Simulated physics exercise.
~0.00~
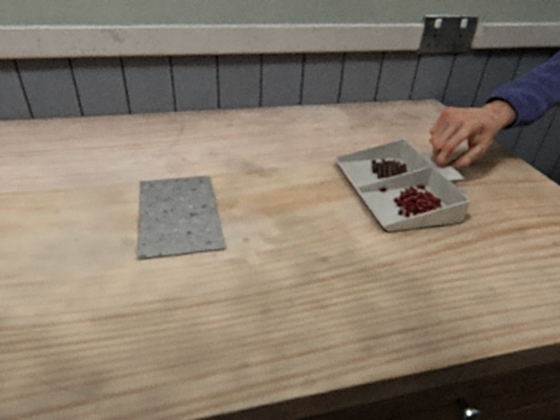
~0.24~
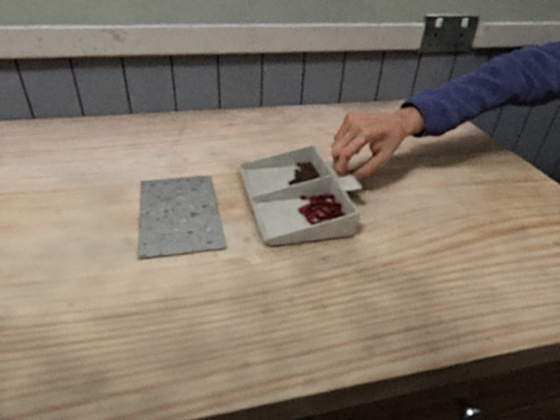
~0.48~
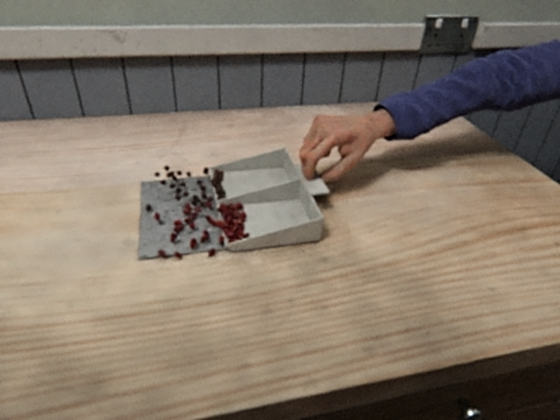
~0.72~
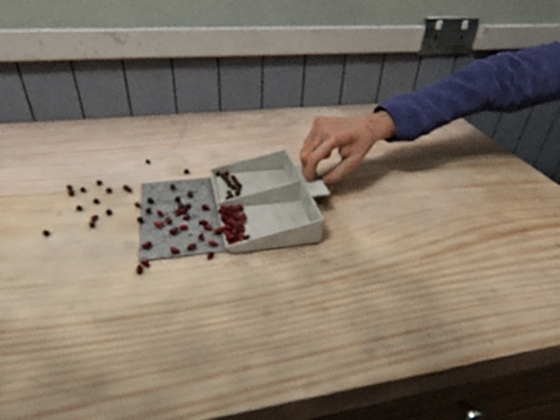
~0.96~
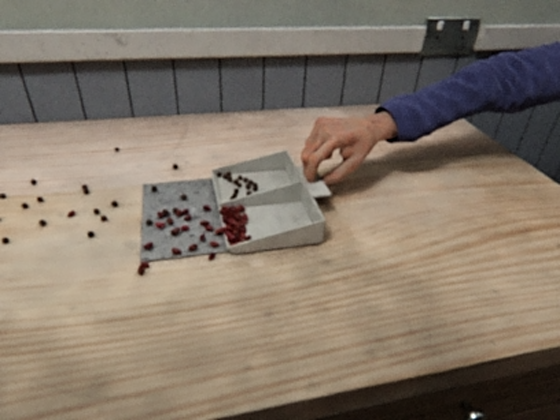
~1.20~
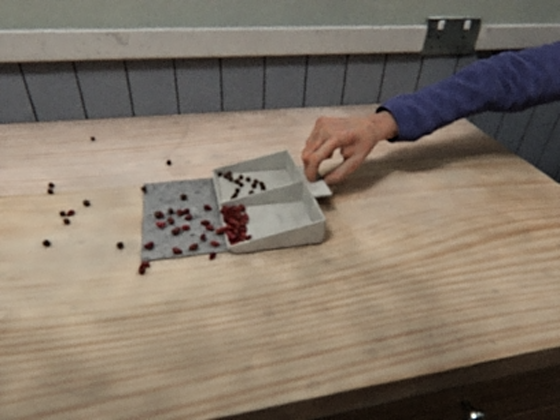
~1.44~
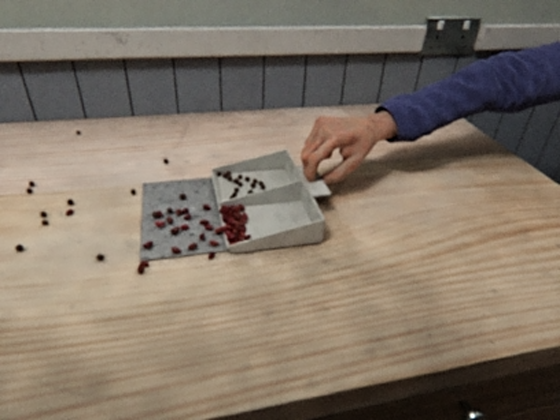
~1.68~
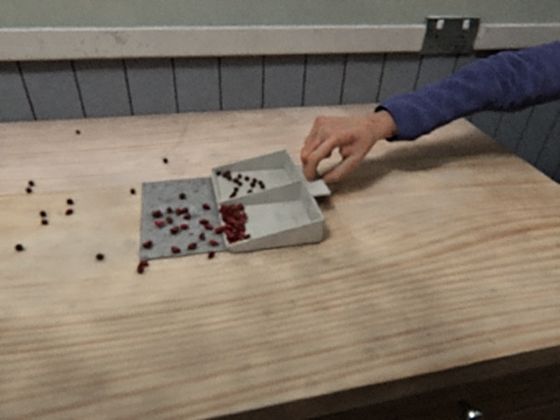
At first, a hand in a blue sleeve holds the end of a pale divided tray on a wooden table, with small dark pieces in the back section and red ones in the front. The hand pushes the tray left toward a flat grey slab, both handfuls still inside. The tray stops against the slab, and pieces from both sections spill forward over its low rim. The red ones scatter mostly across the slab, while many dark ones roll beyond it onto the table. Finally the strays settle, the tray stays put in the hand's grip, and some of each handful remains inside.
